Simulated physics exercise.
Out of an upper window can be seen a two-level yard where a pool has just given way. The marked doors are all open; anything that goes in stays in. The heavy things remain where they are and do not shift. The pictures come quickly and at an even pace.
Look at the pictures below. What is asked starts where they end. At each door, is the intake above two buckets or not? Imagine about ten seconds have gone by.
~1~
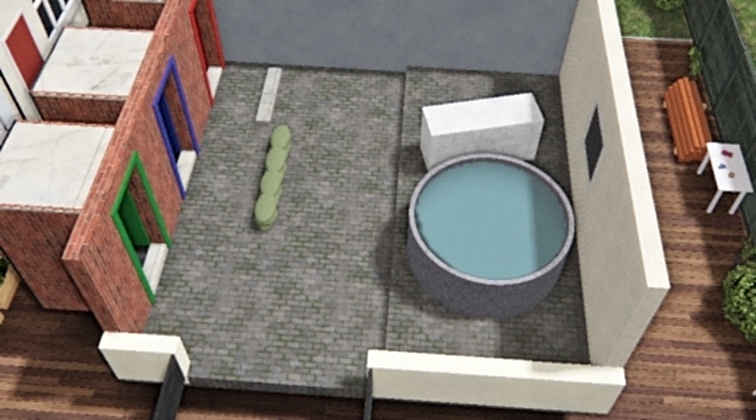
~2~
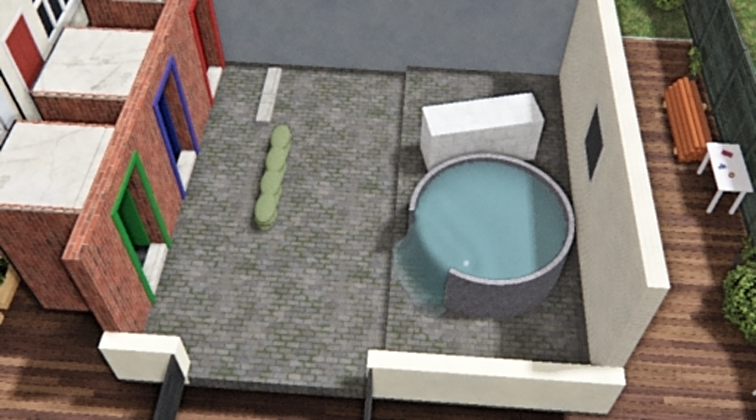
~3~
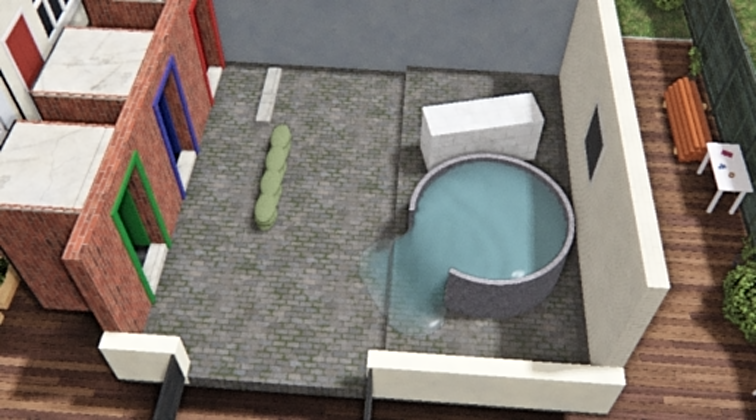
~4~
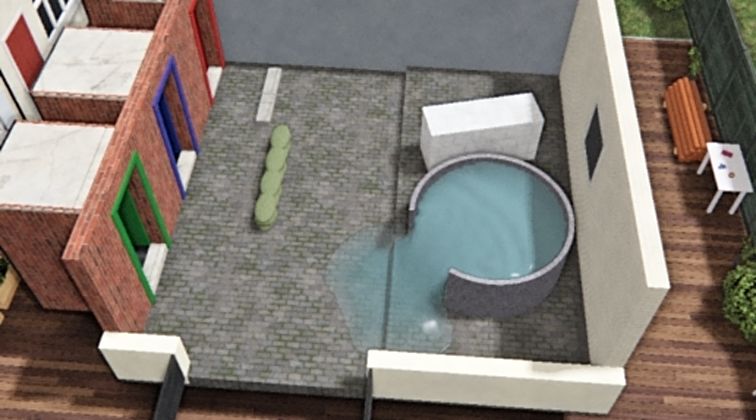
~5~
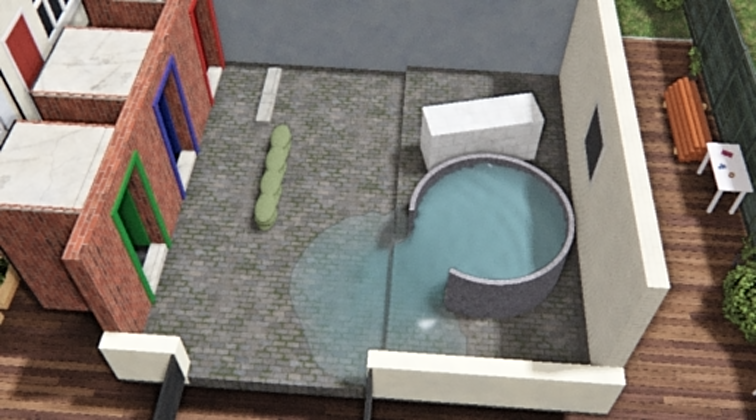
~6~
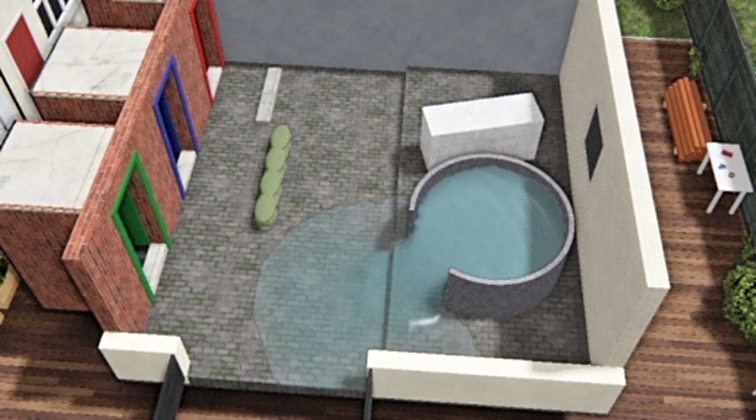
Red door: Above, blue door: Not above, green door: Above.
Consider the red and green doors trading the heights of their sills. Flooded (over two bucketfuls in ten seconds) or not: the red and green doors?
The red door admits less, the green door admits more.
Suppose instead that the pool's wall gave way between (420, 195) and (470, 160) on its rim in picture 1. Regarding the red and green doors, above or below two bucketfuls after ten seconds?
Result - red door tops the mark, green door does not reach it.
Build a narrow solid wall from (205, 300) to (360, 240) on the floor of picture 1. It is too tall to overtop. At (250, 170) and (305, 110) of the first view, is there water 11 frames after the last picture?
The first point ends up spared and the second ends up spared.
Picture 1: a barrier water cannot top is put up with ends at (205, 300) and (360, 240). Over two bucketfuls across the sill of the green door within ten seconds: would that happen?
Green falls short of the threshold.
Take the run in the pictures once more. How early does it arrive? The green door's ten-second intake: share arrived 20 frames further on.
Something like 95 in a hundred.
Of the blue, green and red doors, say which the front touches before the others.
It's the one in green.
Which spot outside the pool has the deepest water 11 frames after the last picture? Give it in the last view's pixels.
Roughly (137, 357).
A moment on, water covers 35 % of the floor; the red door not reached, the blue door not reached, the green door wet at the sill, nothing in.
Next, water covers 40 % of the floor; the red door not reached, the blue door wet at the sill, nothing in, the green door over two buckets in.
Then, water covers 55 % of the floor; the red door wet at the sill, nothing in, the blue door wet at the sill, nothing in, the green door far over two buckets in.
Later, water covers 65 % of the floor; the red door under two buckets in, the blue door wet at the sill, nothing in, the green door far over two buckets in.
In the end, water covers 75 % of the floor; the red door over two buckets in, the blue door wet at the sill, nothing in, the green door far over two buckets in.
